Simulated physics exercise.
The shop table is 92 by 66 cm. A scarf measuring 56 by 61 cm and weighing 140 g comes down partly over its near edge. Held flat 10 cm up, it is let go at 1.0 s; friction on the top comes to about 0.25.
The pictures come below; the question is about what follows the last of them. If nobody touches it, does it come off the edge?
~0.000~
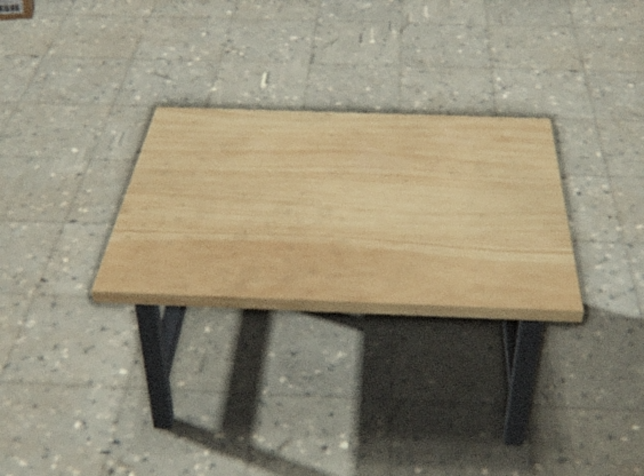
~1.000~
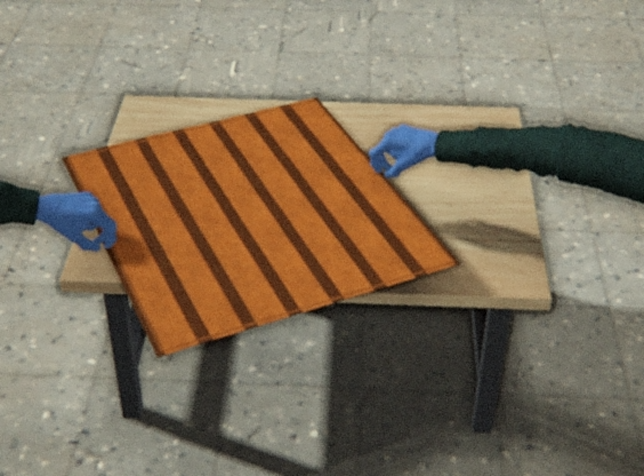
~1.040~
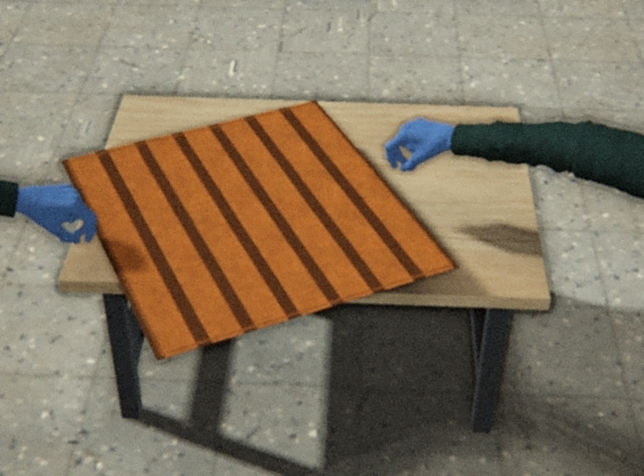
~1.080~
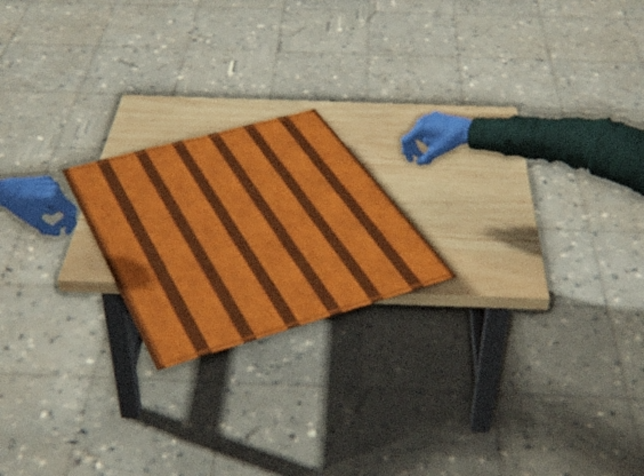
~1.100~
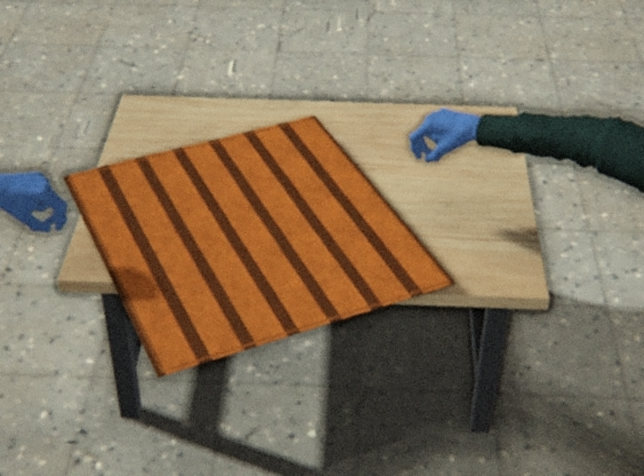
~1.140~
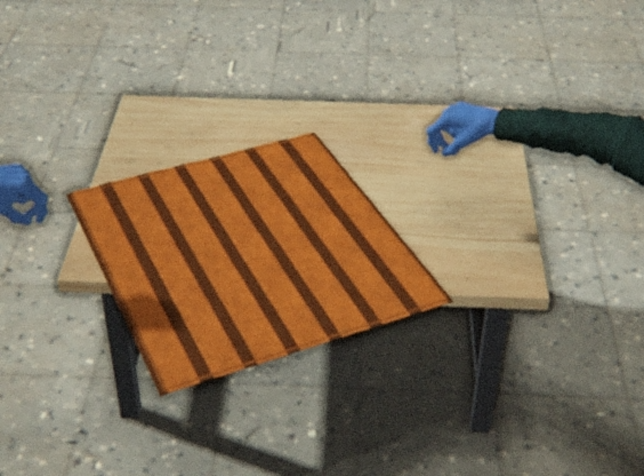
It goes down.
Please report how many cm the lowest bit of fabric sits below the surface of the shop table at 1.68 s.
About 34 cm.
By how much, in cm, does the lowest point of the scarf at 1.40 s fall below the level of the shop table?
Roughly 24 cm.
At 1.4 s, 60 % of the scarf is still over the top.
At 1.7 s, 45 % of the scarf is still over the top.
At 1.9 s, 10 % of the scarf is still over the top.
At 2.2 s, 0 % of the scarf is still over the top.
At 4.4 s, 0 % of the scarf is still over the top.
